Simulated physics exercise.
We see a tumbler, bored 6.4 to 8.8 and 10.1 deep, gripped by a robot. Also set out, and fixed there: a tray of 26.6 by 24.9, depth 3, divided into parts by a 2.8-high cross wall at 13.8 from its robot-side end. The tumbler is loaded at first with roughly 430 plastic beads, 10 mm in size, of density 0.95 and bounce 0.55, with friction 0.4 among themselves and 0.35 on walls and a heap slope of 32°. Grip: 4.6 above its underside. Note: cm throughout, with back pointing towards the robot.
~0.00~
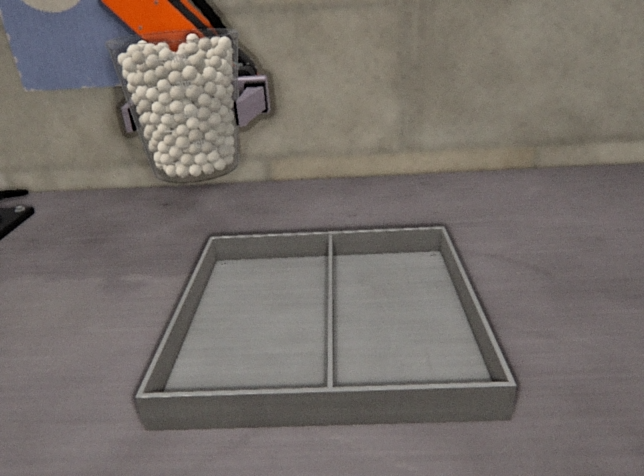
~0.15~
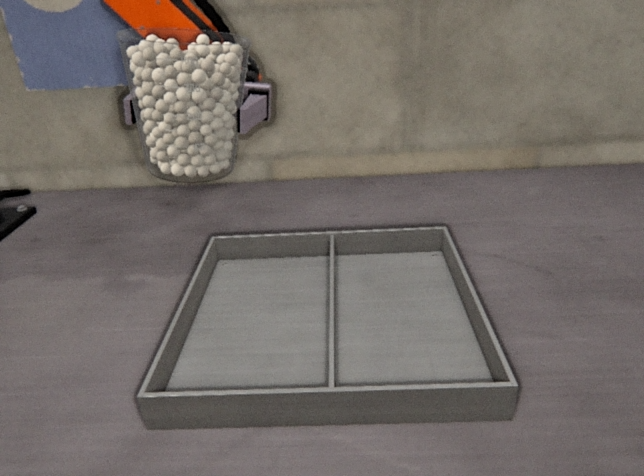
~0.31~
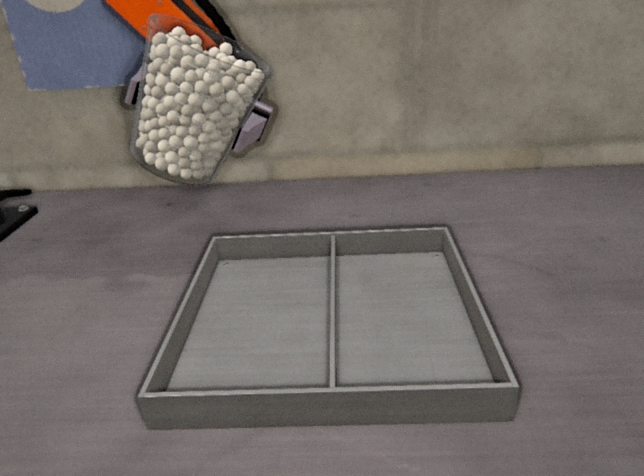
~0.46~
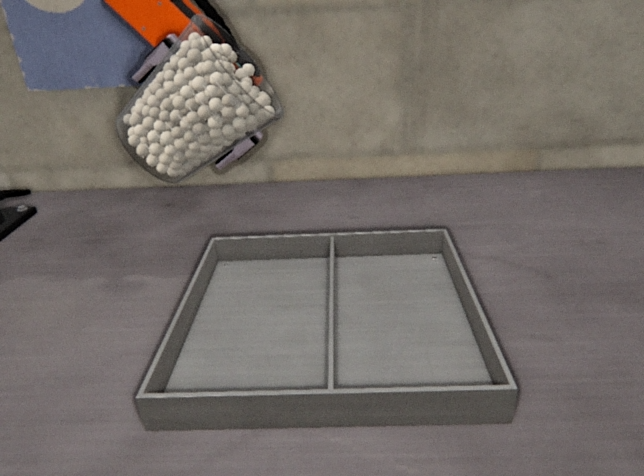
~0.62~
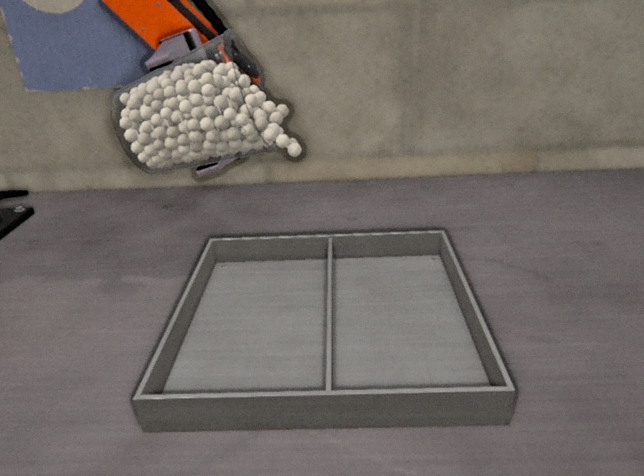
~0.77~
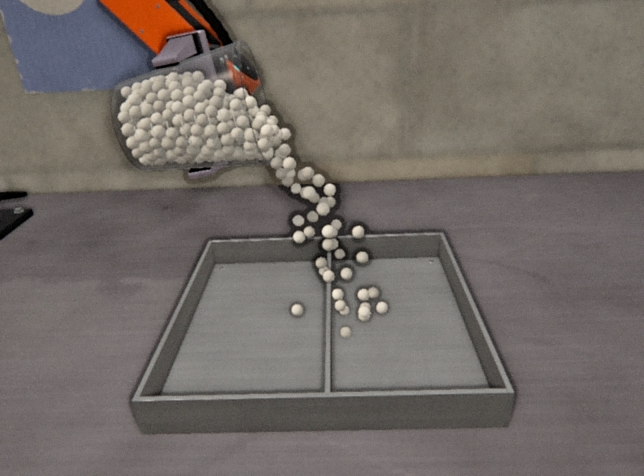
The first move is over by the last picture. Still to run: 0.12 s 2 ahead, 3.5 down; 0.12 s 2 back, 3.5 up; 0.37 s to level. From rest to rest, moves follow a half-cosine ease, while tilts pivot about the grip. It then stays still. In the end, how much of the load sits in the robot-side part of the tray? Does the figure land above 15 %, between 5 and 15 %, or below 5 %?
The figure lands between 5 and 15 %.
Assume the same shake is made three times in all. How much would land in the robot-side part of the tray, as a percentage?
10 %.
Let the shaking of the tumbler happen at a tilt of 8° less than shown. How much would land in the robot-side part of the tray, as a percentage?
Roughly 5 percent then.
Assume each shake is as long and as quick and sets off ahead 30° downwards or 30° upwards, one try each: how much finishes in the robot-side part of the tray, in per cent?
Estimates, in order: 10 % then 5 %.
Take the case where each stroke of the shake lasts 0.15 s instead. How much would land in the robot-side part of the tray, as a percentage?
Estimate: Close to 10 percent.
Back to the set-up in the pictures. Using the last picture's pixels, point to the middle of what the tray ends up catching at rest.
Middle point: About (402, 317).
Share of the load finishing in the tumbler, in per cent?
About 65 percent.
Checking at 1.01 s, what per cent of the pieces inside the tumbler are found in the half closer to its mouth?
Some 50 per cent.
After 1.01 s, tilted 82° forward, highest piece 23 above the table; 312 in the tumbler, 68 in the far-side part, 11 in the robot-side part, 39 in flight or on a rim.
After 1.26 s, tilted 20° forward, highest piece 25 above the table; 273 in the tumbler, 118 in the far-side part, 28 in the robot-side part, 2 on the table or floor, 9 in flight or on a rim.
After 1.58 s, level, highest piece 24 above the table; 273 in the tumbler, 124 in the far-side part, 31 in the robot-side part, 2 on the table or floor.
After 2.63 s, level, highest piece 24 above the table; 273 in the tumbler, 124 in the far-side part, 31 in the robot-side part, 2 on the table or floor.
At rest, 273 in the tumbler, 124 in the far-side part, 31 in the robot-side part, 2 on the table or floor. That is 7 % in the robot-side part of the tray.
